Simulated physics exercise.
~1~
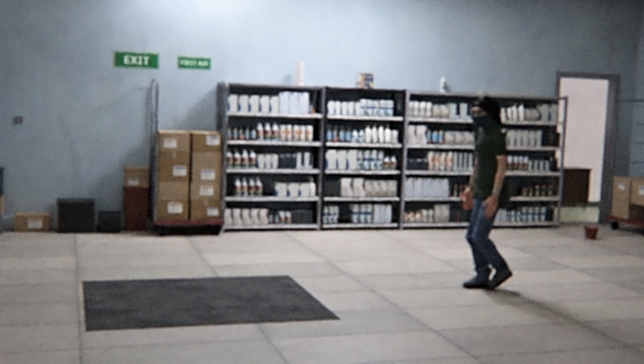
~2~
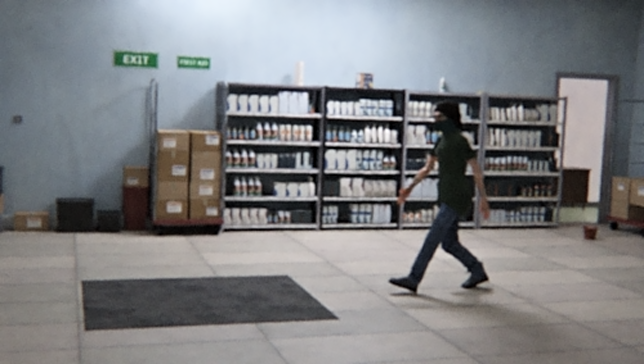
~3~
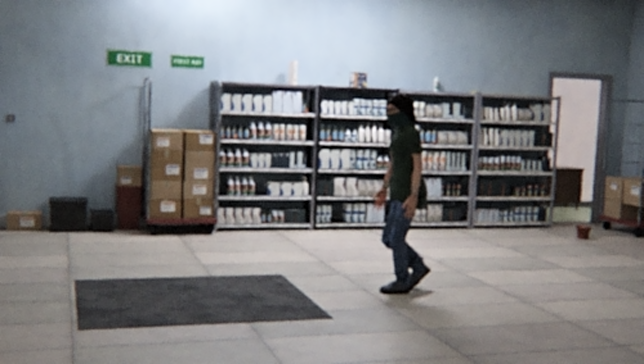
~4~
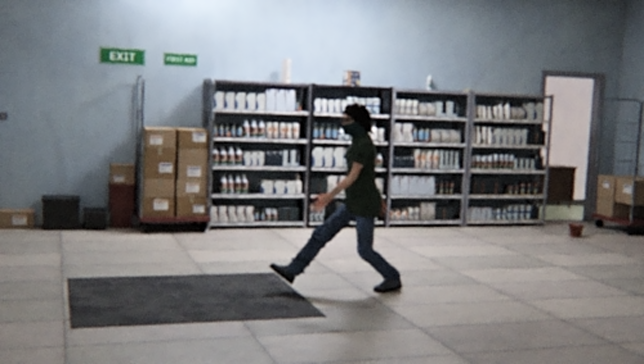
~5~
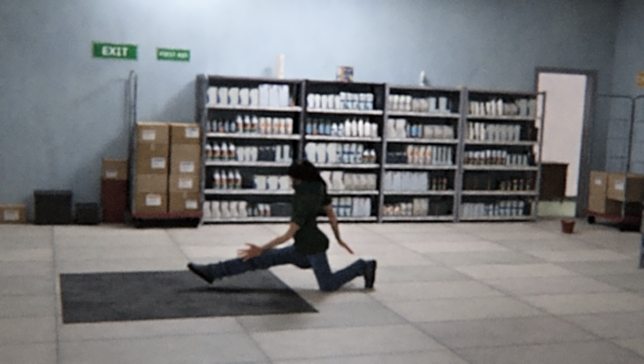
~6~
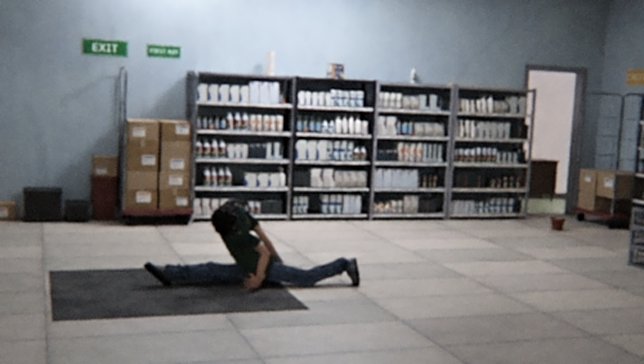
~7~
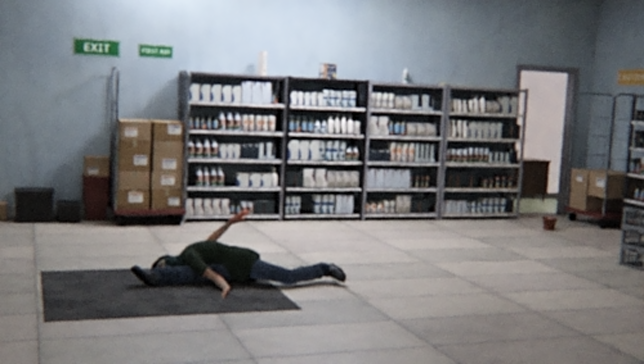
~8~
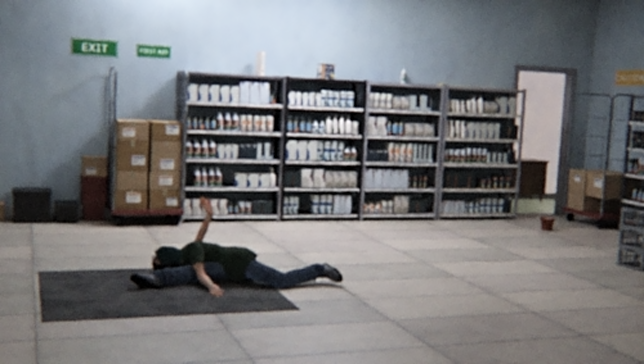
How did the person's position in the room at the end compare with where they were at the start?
At the start the person was upright on the tiled floor to the right of the black mat, in front of the right-hand shelves. By the end they were farther left and down low, sprawled partly across the mat.
